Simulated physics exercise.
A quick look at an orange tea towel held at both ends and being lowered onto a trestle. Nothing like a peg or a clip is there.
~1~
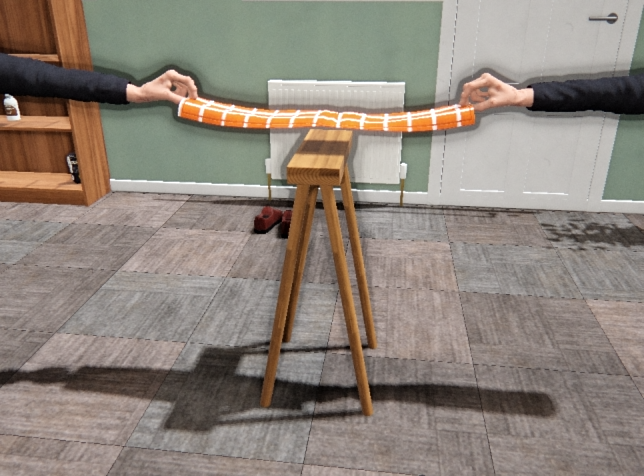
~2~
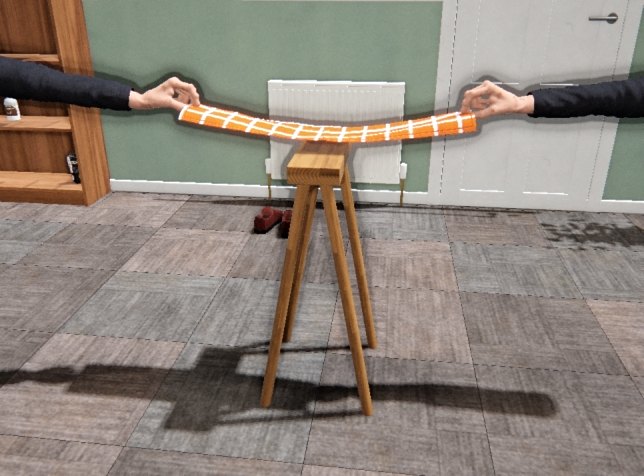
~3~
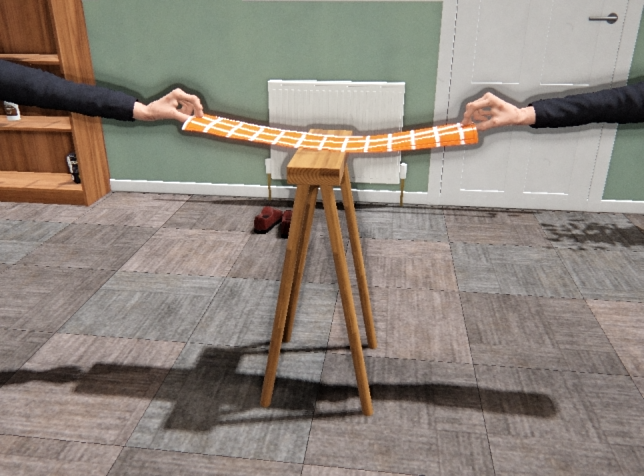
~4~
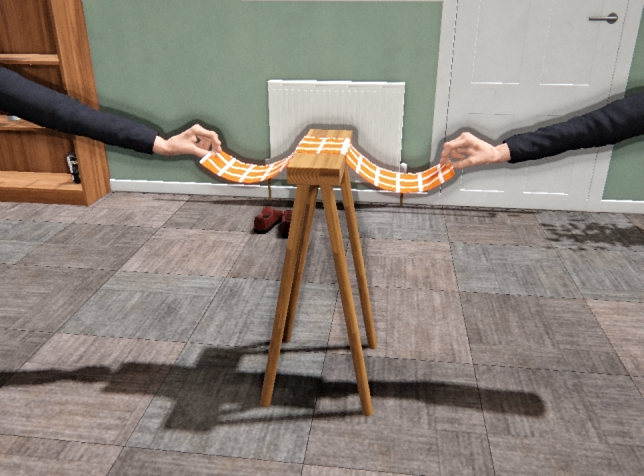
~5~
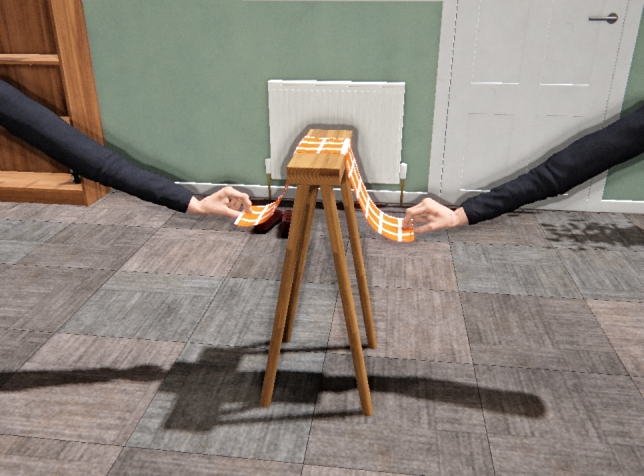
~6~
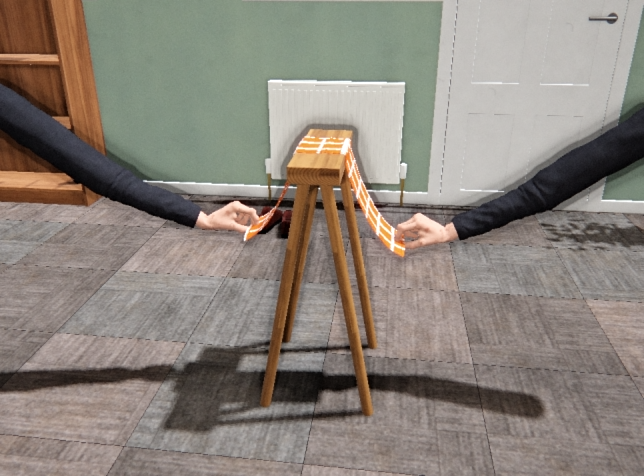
In a carpeted room with a radiator and a white door, two hands hold an orange checked cloth by its ends above a wooden trestle, then lower it until it drapes over the top and both ends hang down.
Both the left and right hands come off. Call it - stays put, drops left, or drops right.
Stays put.
Then, 0.48 s after the last picture, tea towel hanging on both sides, left end near (323, 247), right end near (324, 256).
Then, 1.28 s after the last picture, tea towel hanging on both sides, left end near (304, 248), right end near (348, 260).
At rest, tea towel hanging on both sides, left end near (297, 248), right end near (345, 259). The orange tea towel hangs there.
